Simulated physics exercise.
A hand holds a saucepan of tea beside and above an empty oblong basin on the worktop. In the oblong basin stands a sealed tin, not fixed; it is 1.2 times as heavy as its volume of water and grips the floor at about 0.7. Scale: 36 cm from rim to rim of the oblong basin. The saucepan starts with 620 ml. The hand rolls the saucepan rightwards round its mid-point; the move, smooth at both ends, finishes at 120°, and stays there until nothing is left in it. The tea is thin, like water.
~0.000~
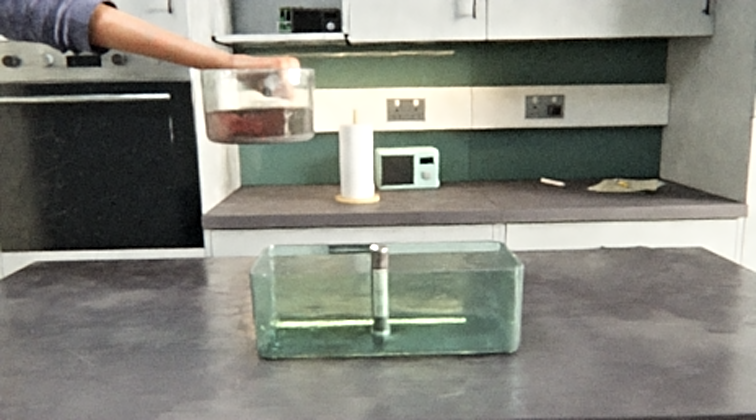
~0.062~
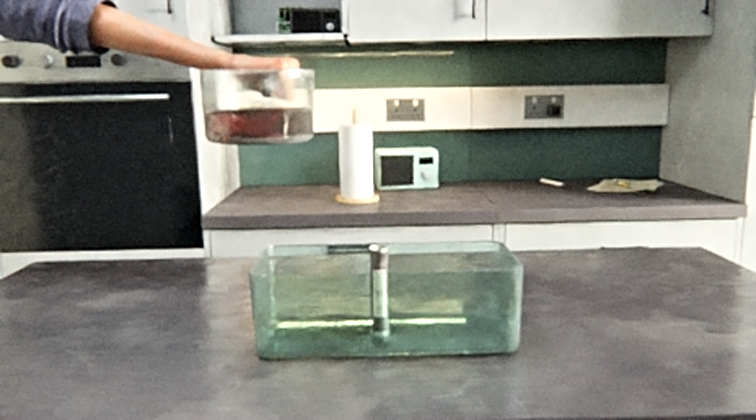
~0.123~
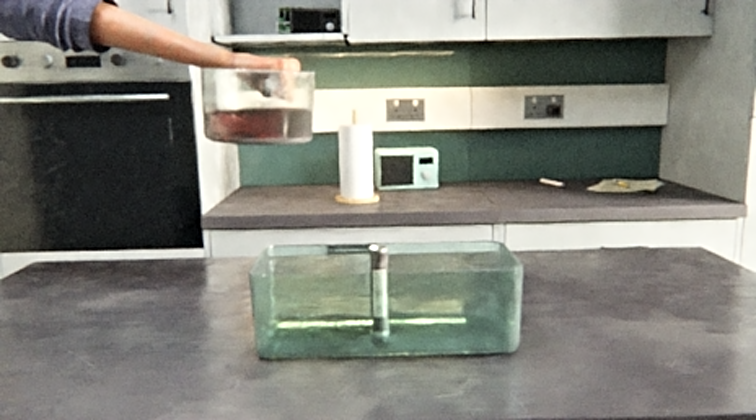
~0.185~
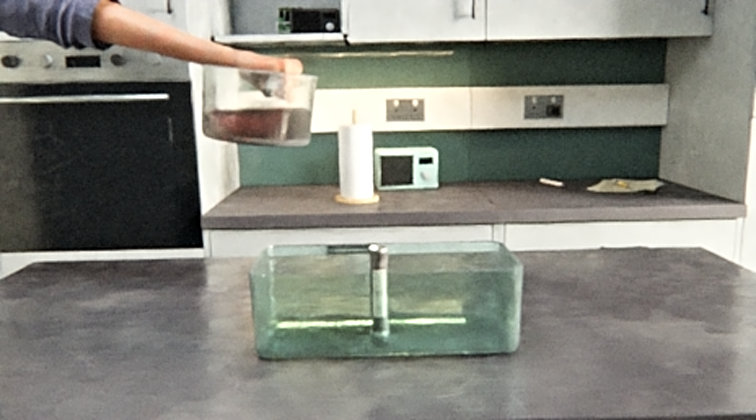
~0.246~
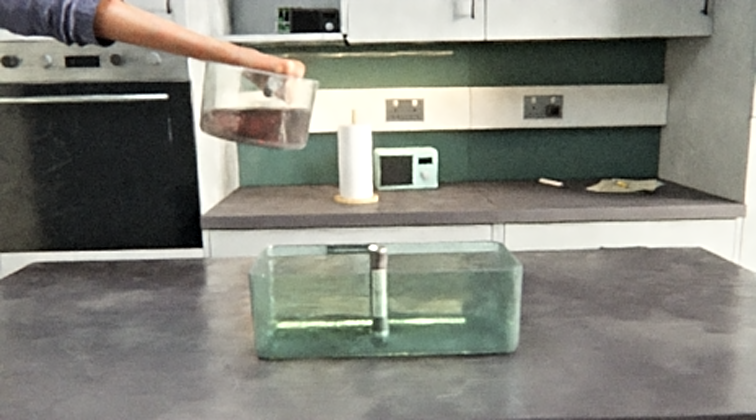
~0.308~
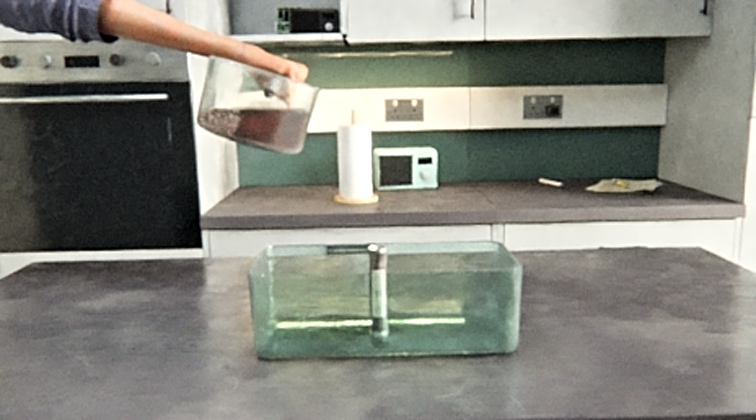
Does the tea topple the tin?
The tin falls.
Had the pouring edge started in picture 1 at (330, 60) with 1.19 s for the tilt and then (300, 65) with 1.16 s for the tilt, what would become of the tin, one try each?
First it topples; then it goes over.
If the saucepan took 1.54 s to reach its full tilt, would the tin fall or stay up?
The tin topples.
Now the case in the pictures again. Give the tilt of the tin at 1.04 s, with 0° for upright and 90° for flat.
It is at some 10°.
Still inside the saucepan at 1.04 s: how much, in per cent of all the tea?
Some 10 per cent.
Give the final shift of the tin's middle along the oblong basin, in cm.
Some 8.0 cm.
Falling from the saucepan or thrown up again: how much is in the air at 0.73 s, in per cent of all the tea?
Near 34 in a hundred.
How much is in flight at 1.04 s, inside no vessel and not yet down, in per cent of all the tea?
Some 22 per cent.
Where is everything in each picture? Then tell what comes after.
In the first frame, it leans 0°; its right rim is at (313, 72); the tea meets the walls at (209, 110) and (312, 108); the oblong basin's rim runs from (258, 261) to (512, 255); the tin's top is at (379, 251).
In the second frame, it leans 1°; its right rim is at (313, 73); the tea meets the walls at (208, 110) and (312, 108).
In the third frame, it leans 3°; its right rim is at (314, 75); the tea meets the walls at (207, 110) and (311, 109).
In the fourth frame, it leans 7°; its right rim is at (316, 79); the tea meets the walls at (207, 110) and (311, 109).
In the fifth frame, it leans 12°; its right rim is at (317, 84); the tea meets the walls at (205, 110) and (310, 109).
In the sixth frame, it leans 18°; its right rim is at (319, 91); the tea meets the walls at (203, 109) and (311, 110).
Then, 0.73 s in, the tilt is 79° and 65 per cent is still to pour; the tin stands where it began.
Then, 1.04 s in, the tilt is 114° and 10 per cent is still to pour; the tin leans 10°.
Then, 1.37 s in, the tilt is 120° and 0 per cent is still to pour; the tin lies on its side.
Then, 1.72 s in, the tilt is 120° and 0 per cent is still to pour; the tin lies on its side.
Finally, the tin lies on its side.
